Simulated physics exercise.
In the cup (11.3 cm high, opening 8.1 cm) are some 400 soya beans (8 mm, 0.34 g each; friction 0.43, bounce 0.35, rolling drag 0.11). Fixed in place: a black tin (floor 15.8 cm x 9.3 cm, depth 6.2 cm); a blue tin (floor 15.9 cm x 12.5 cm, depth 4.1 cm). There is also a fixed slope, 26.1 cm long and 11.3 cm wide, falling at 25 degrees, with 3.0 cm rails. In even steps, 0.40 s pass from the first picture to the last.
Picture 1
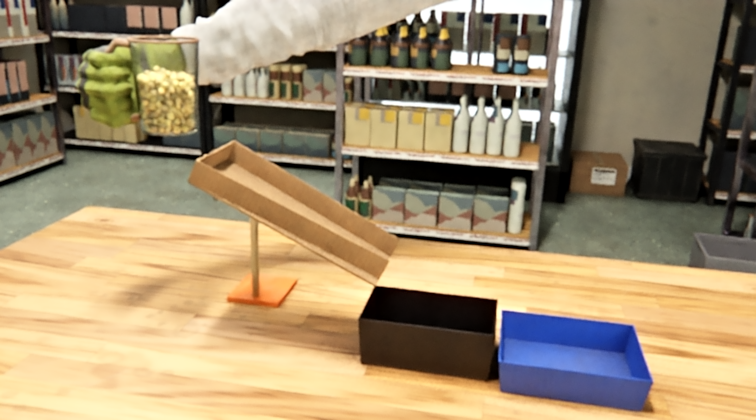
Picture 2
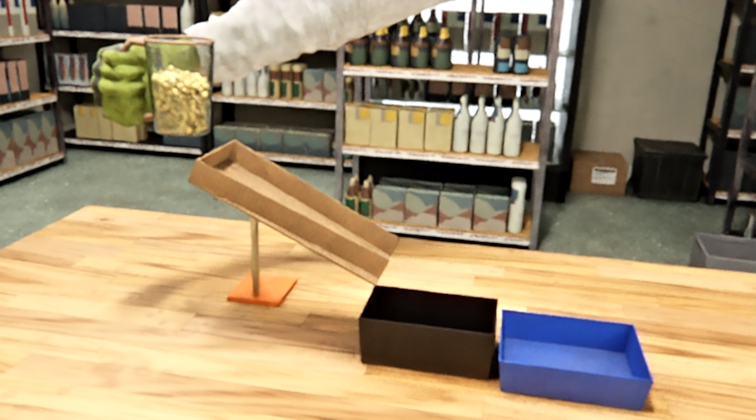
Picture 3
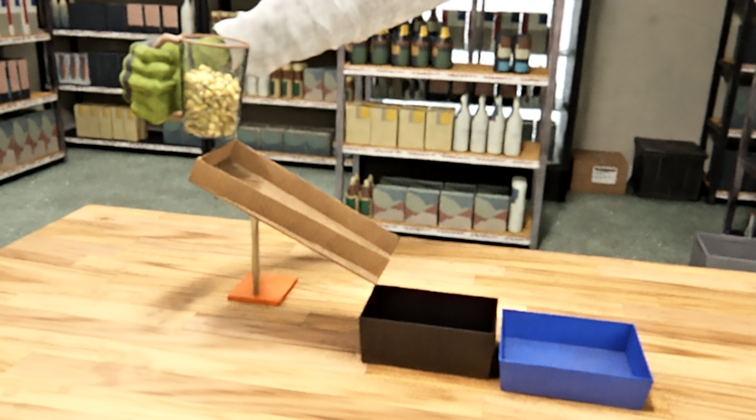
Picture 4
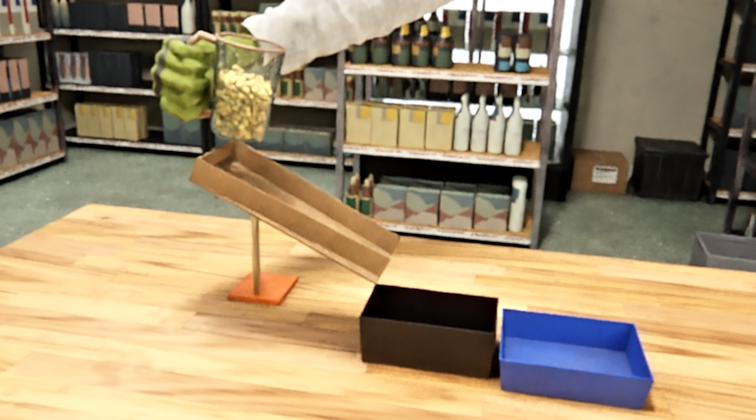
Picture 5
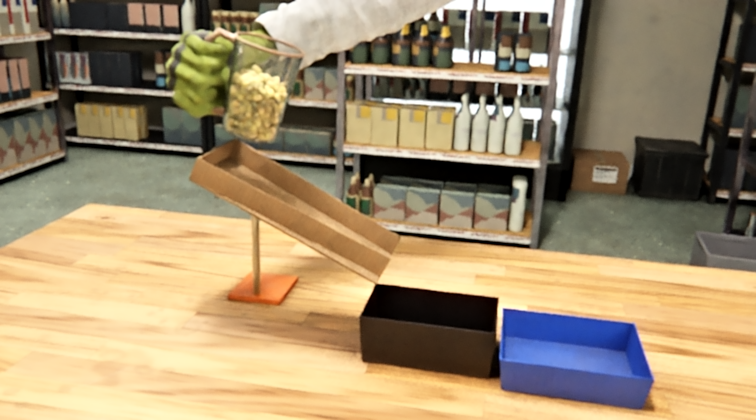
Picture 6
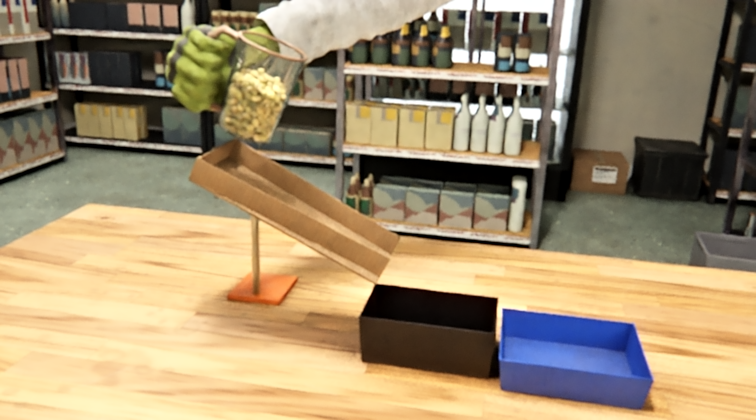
Green-gloved hand carrying a clear cup of pale beans rightward above a sloped cardboard chute, gradually tilting it to the right.
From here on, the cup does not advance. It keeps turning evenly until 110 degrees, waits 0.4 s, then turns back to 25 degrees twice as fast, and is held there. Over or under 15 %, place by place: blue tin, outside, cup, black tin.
Blue tin: Under, outside: Under, cup: Under, black tin: Over.
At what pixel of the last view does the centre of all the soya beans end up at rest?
Roughly at pixel (453, 342).
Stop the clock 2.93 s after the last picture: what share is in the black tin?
About 95 per cent so far.
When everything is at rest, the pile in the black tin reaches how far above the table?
About 3.5 cm.
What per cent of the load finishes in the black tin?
95 %, approximately.
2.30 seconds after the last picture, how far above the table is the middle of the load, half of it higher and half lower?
2 cm, give or take.
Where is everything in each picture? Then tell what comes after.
In the first picture, cup at (165, 57); tilt 0 degrees; moved 0.0 cm; lip at (195, 41); top of the load at (160, 77); black tin at (431, 309); blue tin at (570, 342).
In the second picture, cup at (180, 58); tilt 2 degrees; moved 1.9 cm; lip at (211, 42); top of the load at (173, 77).
In the third picture, cup at (214, 60); tilt 6 degrees; moved 6.0 cm; low side right; lip at (247, 46); top of the load at (203, 77).
In the fourth picture, cup at (249, 63); tilt 11 degrees; moved 10.2 cm; low side right; lip at (283, 51); top of the load at (235, 77).
In the fifth picture, cup at (265, 65); tilt 15 degrees; moved 12.1 cm; low side right; lip at (302, 56); top of the load at (252, 77).
In the sixth picture, cup at (267, 67); tilt 20 degrees; moved 12.1 cm; low side right; lip at (304, 60); top of the load at (252, 76); black tin at (431, 307); blue tin at (571, 340).
Then, 0.88 s after the last picture, tilt 73 degrees; cup 100 %; middle of all pieces near (245, 95).
Then, 1.61 s after the last picture, tilt 110 degrees; slope 35 %, cup 60 %, black tin 5 %; middle of all pieces near (292, 147).
Then, 2.30 s after the last picture, tilt 77 degrees; slope 5 %, black tin 90 %; middle of all pieces near (445, 328).
Then, 2.93 s after the last picture, tilt 25 degrees; black tin 95 %; middle of all pieces near (450, 339).
In the end, outside 0 %, blue tin 0 %, slope 0 %, cup 0 %, black tin 95 %.
